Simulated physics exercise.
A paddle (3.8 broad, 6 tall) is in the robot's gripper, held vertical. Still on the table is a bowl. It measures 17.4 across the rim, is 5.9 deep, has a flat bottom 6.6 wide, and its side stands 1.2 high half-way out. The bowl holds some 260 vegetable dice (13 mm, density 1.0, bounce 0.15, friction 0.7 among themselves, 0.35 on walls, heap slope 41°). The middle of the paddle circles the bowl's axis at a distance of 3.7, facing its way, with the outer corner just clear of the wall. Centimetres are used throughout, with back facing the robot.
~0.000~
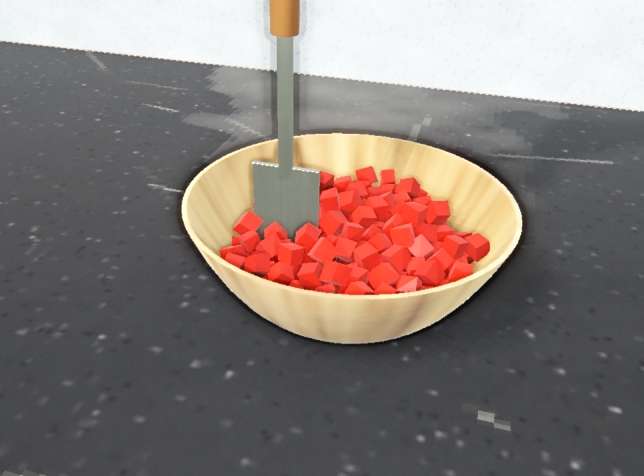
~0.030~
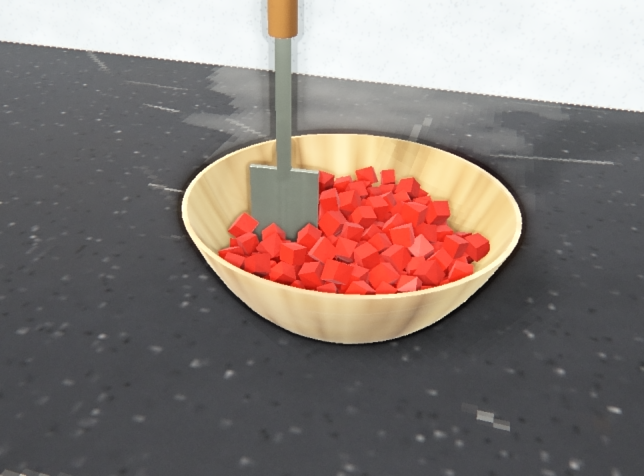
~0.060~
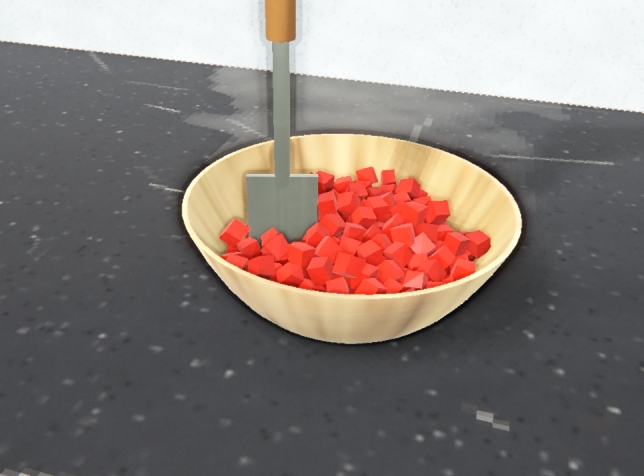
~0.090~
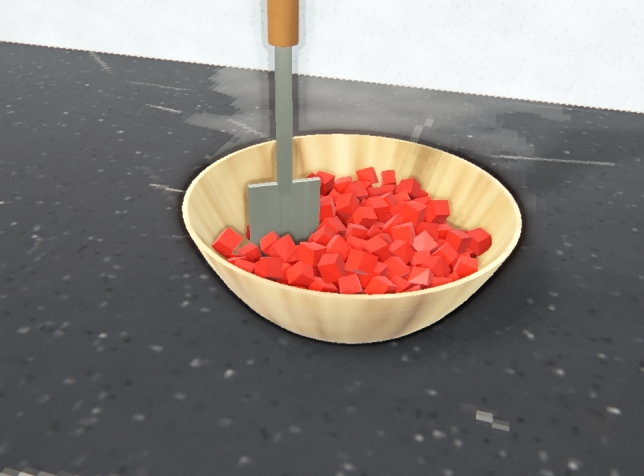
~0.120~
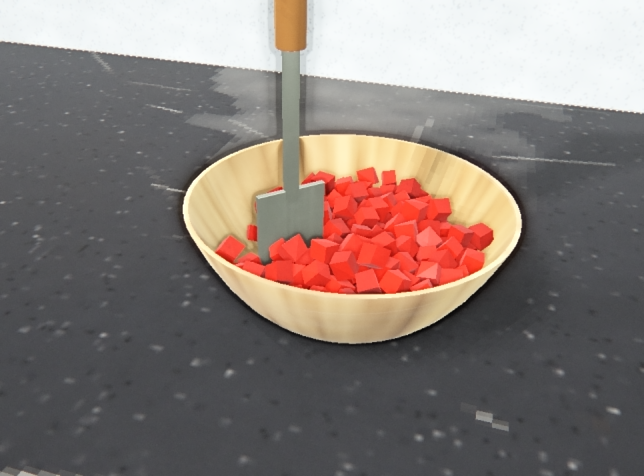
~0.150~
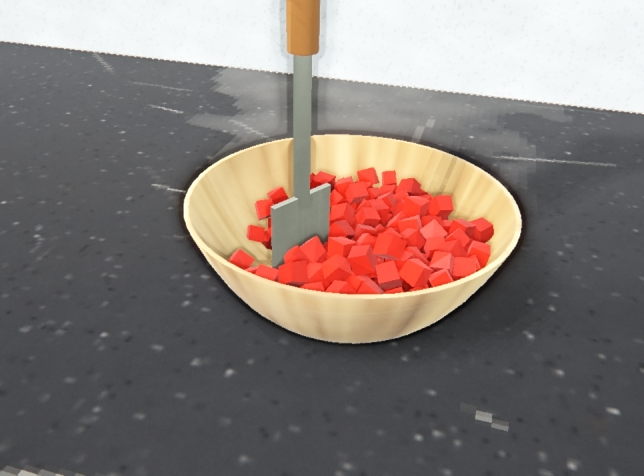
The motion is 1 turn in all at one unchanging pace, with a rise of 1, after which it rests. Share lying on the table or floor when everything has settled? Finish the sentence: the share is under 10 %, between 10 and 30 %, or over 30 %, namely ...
The share is between 10 and 30 %.
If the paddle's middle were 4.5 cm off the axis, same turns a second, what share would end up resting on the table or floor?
Roughly 20 percent, I'd expect.
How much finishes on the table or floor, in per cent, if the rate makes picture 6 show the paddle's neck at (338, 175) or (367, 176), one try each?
It comes to roughly 30 per cent and then 35 per cent.
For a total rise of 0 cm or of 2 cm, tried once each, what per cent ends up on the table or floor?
I'd say some 25 per cent, and some 15 per cent.
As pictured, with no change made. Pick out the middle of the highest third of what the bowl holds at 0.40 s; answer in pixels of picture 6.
I'd point to somewhere close to (436, 186).
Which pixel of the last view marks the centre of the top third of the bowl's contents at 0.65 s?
Near (275, 170).
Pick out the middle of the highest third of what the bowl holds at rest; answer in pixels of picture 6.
It is centred around (269, 245).
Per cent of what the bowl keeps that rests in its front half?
Some 75 per cent.
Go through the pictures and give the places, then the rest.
The first frame shows the paddle neck at (286, 141), 0° round; upper third of the load around (360, 227), from x 235 to 480, top at y 175; 258 in the bowl.
The second frame shows the paddle neck at (284, 142), 5° round; upper third of the load around (361, 228), from x 230 to 480, top at y 175.
The third frame shows the paddle neck at (282, 148), 19° round; upper third of the load around (360, 234), from x 235 to 480, top at y 175.
The fourth frame shows the paddle neck at (284, 155), 33° round; upper third of the load around (357, 242), from x 225 to 480, top at y 175.
The fifth frame shows the paddle neck at (291, 162), 47° round; upper third of the load around (366, 248), from x 230 to 480, top at y 175.
The sixth frame shows the paddle neck at (302, 168), 61° round; upper third of the load around (379, 249), from x 240 to 480, top at y 180; 258 in the bowl.
After 0.40 s, 177° round, highest piece 9 above the table; 245 in the bowl, 5 on the table or floor, 8 in flight or on the tool.
After 0.65 s, 293° round, highest piece 9 above the table; 218 in the bowl, 35 on the table or floor, 5 in flight or on the tool.
After 0.97 s, 0° round, highest piece 7 above the table; 205 in the bowl, 53 on the table or floor.
After 1.67 s, 0° round, highest piece 7 above the table; 205 in the bowl, 53 on the table or floor.
In the end, 205 in the bowl, 53 on the table or floor. That is 21 % on the table or floor.
